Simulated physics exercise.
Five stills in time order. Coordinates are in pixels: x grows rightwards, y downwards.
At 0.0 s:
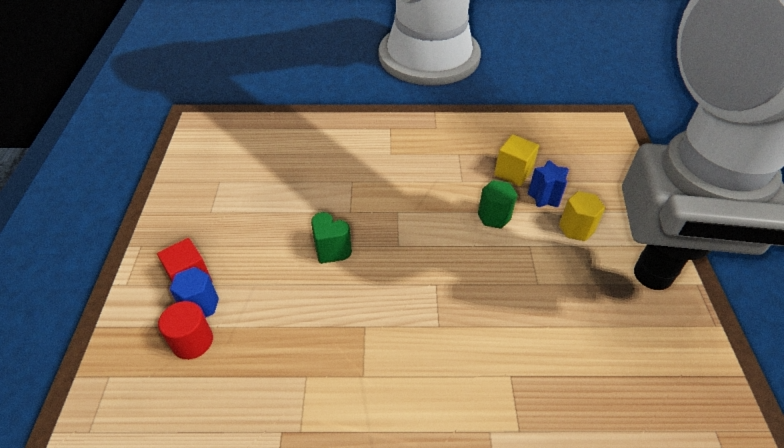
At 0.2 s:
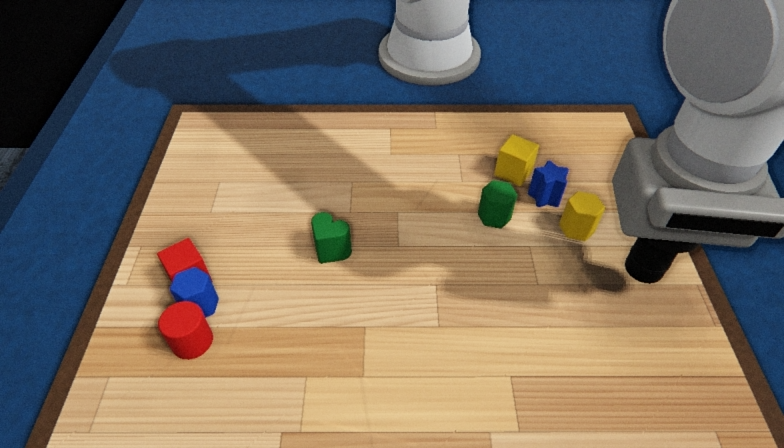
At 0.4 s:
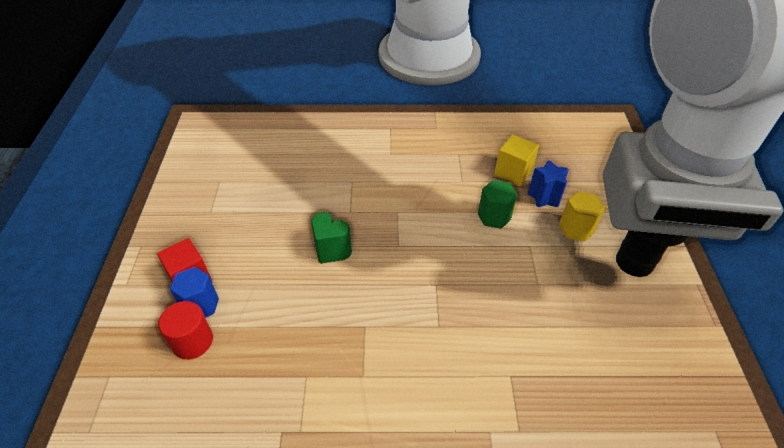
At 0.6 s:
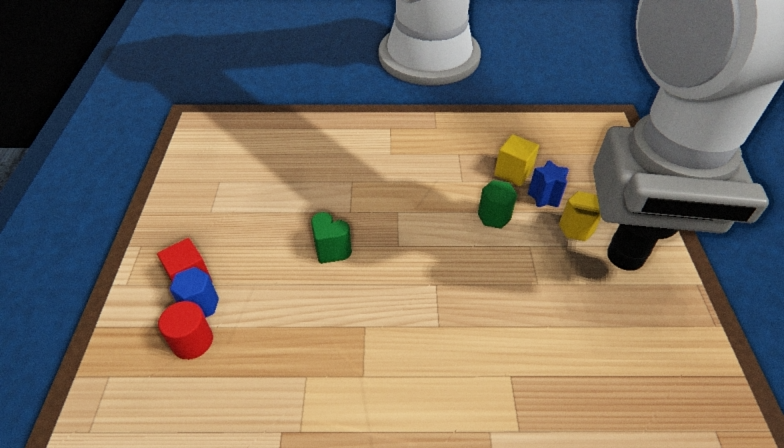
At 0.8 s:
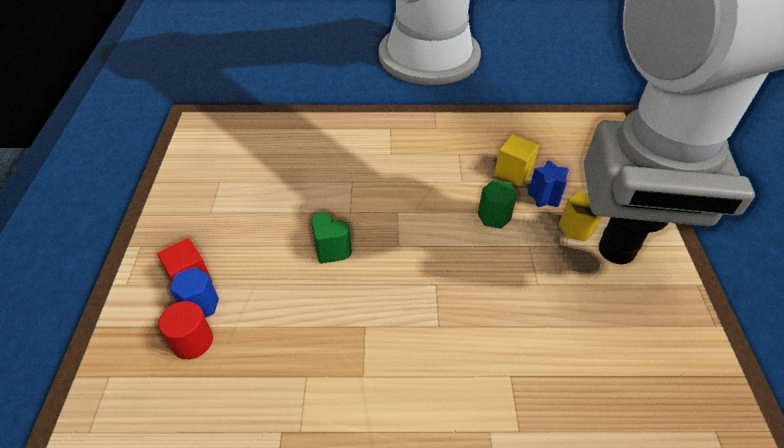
A gray robot arm with a black peg starts at the right edge of a wooden board and slides slowly left and slightly upward, nearing the yellow six-sided block. The yellow, blue and green blocks nearby, the green heart, and the red and blue pieces at left all stay still.
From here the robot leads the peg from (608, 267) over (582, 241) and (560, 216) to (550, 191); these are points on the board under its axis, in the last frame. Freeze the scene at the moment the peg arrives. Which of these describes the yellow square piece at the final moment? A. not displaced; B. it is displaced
B
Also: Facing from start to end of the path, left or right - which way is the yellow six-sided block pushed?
It shifts rightward.
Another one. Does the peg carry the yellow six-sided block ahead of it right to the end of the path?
Yes, that is how it ends up.
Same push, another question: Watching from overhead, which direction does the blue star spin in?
It goes anticlockwise.
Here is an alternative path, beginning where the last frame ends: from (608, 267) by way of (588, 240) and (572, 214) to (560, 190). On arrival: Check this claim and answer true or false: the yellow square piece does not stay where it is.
The claim holds.
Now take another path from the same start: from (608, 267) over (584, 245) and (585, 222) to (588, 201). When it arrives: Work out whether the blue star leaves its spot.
Once the peg is done, the blue star is in a new spot.
What follows on the original path. One third of the way, peg (589, 224); yellow six-sided block (576, 190).
Two thirds of the way, peg (566, 199); yellow square piece (515, 142), turned 20° anticlockwise; blue star (545, 153), turned 40° anticlockwise; yellow six-sided block (567, 168), turned 50° clockwise.
At the end, peg (555, 174); green six-sided block not moved; yellow square piece (511, 139), turned 40° anticlockwise; blue star (542, 134), turned 80° anticlockwise; yellow six-sided block (571, 148), turned 75° clockwise.
